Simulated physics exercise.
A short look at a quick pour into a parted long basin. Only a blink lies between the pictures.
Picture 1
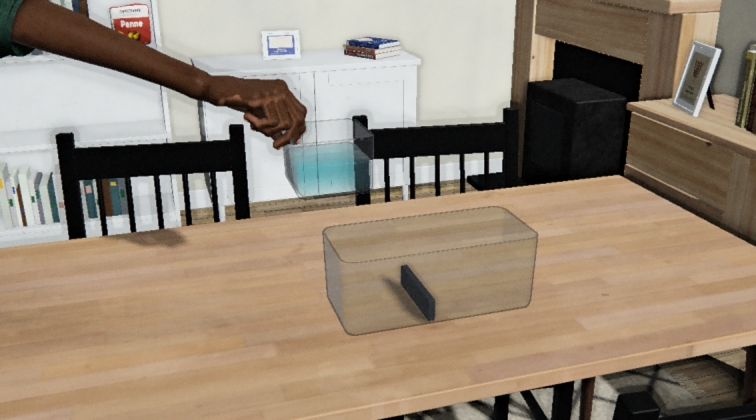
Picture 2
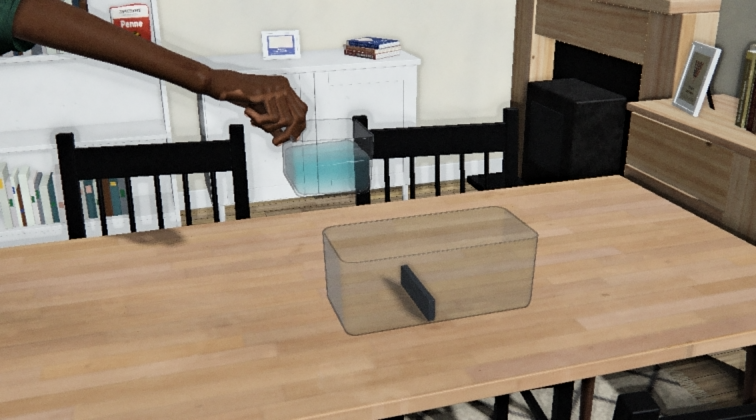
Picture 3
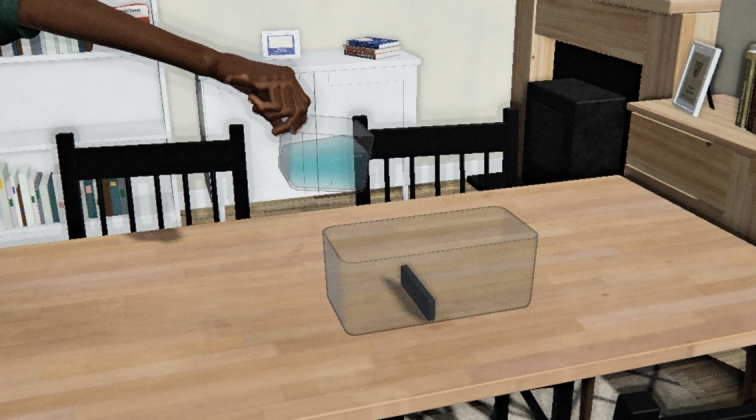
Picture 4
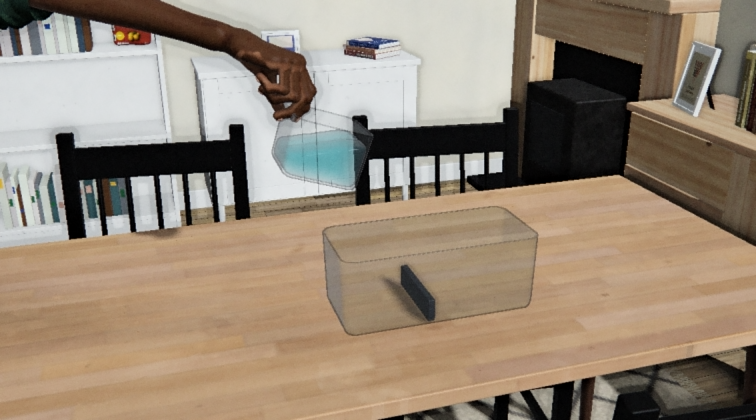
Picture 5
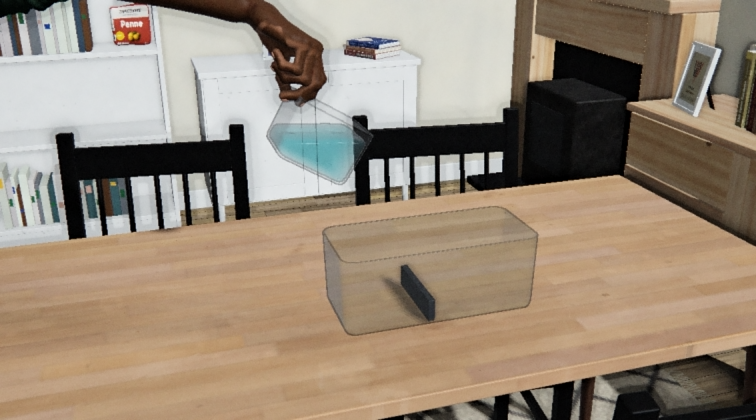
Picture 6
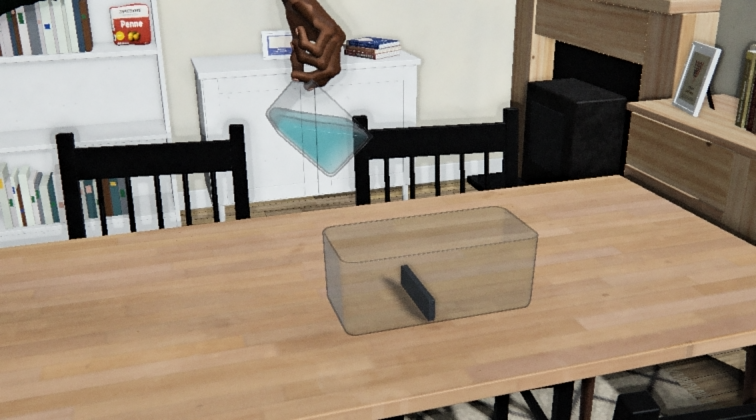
Clear container of blue liquid tilting steadily rightward in a person's hand above a transparent basin on a wooden table.
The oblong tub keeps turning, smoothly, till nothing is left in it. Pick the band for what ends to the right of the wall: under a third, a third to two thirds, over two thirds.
It comes to over two thirds.
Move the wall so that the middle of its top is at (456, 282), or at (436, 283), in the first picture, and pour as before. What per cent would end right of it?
First some 15, then 55 per cent.
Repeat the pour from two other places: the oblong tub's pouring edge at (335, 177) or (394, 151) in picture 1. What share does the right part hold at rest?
Roughly 20 per cent, and 80 per cent.
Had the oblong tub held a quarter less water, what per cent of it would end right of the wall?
Roughly 80 in a hundred.
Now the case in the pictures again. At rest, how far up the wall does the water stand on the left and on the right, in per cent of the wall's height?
Left about 20, right about 50.
A moment on, the oblong tub is tipped on its side and 44 per cent is still to pour, 1 is left of the wall and 0 right of it.
Next, the oblong tub is tipped right over and 10 per cent is still to pour, 3 is left of the wall and 60 right of it.
Then the oblong tub is tipped right over and 2 per cent is still to pour, 11 is left of the wall and 75 right of it.
Later the oblong tub is tipped right over and 0 per cent is still to pour, 18 is left of the wall and 76 right of it.
At rest 19 per cent lies left of the wall, 77 right of it and 4 outside.
